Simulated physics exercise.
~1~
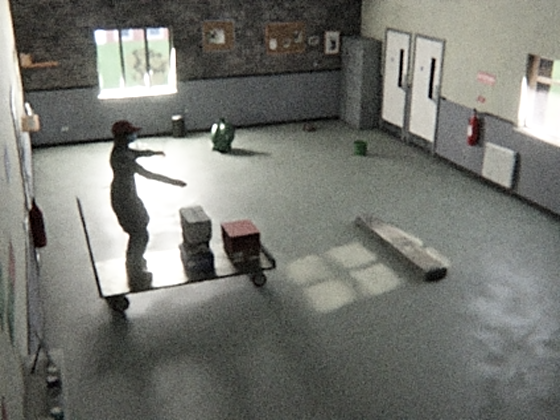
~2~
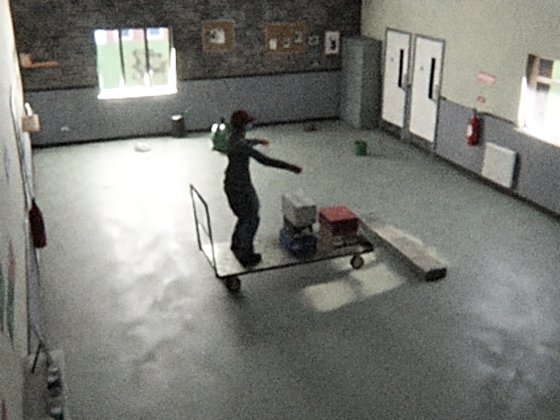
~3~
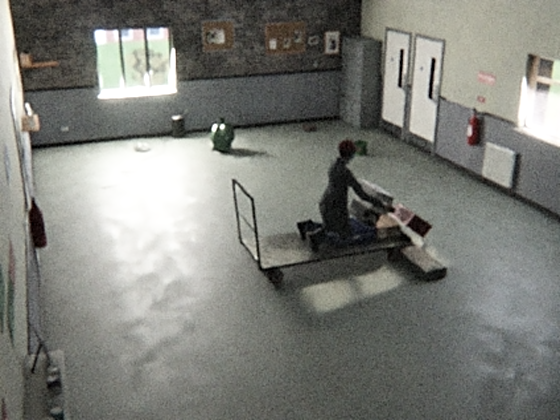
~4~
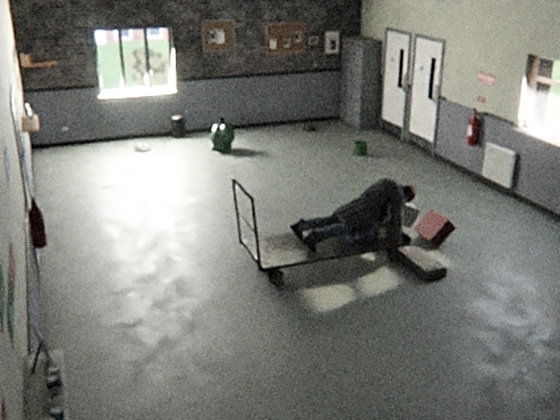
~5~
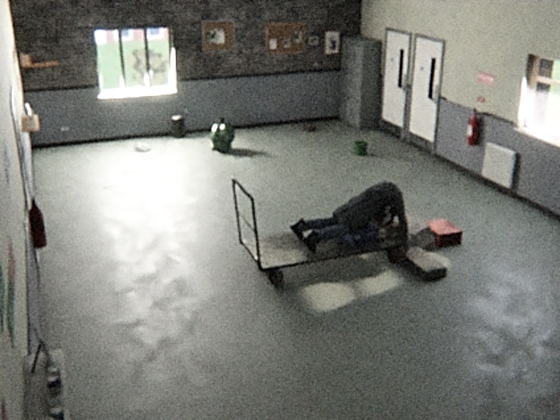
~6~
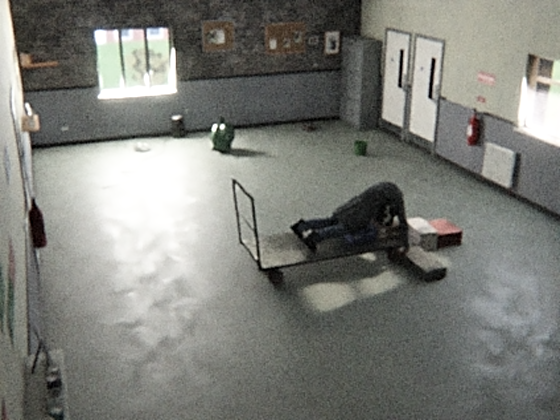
In a dim hall with a brick wall, someone riding a flat cart rolled right until it stopped against a low kerb, then pitched forward onto hands and knees as a red crate and a pale parcel tumbled off the front onto the floor.
